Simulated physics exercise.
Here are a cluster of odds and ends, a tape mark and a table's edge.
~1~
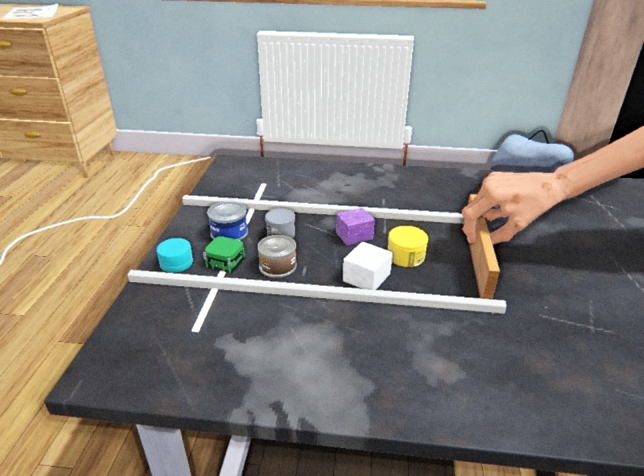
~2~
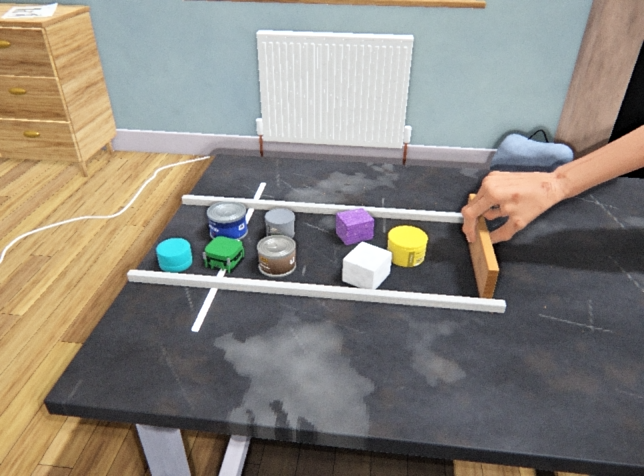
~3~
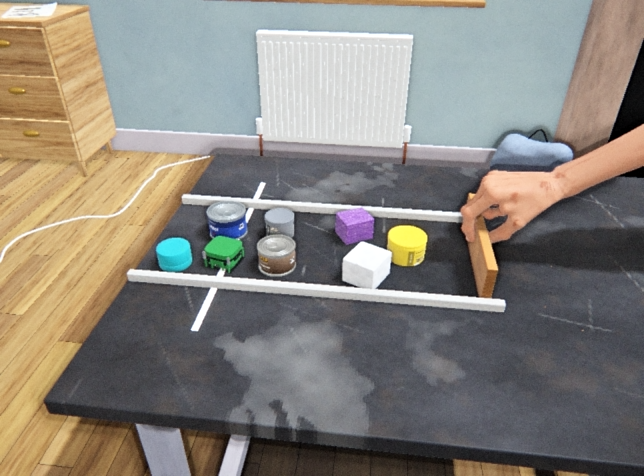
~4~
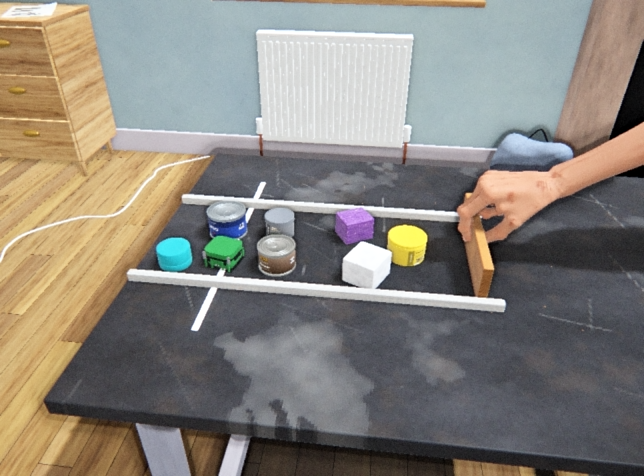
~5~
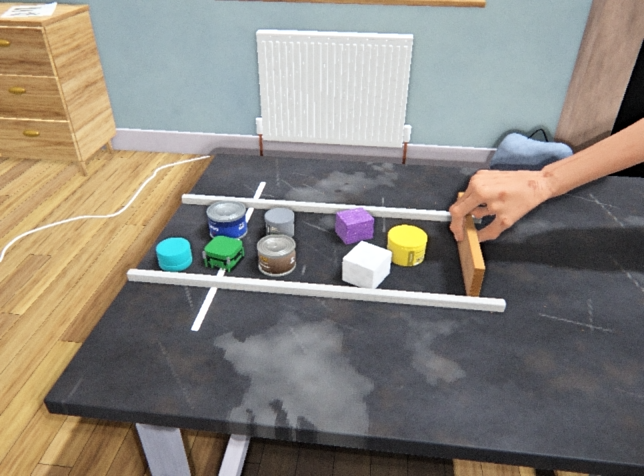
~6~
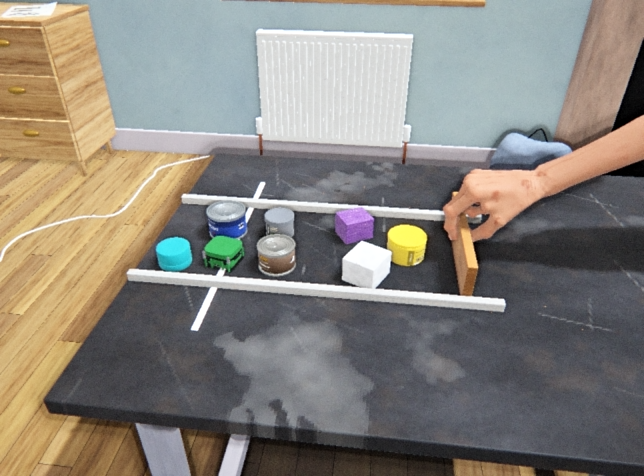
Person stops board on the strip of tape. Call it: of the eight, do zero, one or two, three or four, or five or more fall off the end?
One or two fall off.
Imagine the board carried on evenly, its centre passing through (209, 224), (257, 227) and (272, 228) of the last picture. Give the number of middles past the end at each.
Going through the three positions, you'd get 3, 1 and 0.
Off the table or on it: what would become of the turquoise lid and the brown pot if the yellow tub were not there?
Looking at the two, the turquoise lid ends up below and the brown pot stays up top.
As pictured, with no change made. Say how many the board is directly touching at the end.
Number in contact with it: 3.
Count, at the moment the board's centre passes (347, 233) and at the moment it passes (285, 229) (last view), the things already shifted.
I get 3 at the one place and 8 at the other.
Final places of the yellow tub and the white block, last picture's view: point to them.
Around (216, 235) and around (206, 257).
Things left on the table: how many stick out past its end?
The count would be 2.
Soon after, none off yet; turquoise lid at rest near (174, 254); blue pot at rest near (227, 221); green case at rest near (224, 254).
Then, none off yet; turquoise lid at rest near (174, 254); blue pot at rest near (227, 221); green case moved a little near (211, 253).
At rest, the number that fall off is one or two; fallen, turquoise lid.
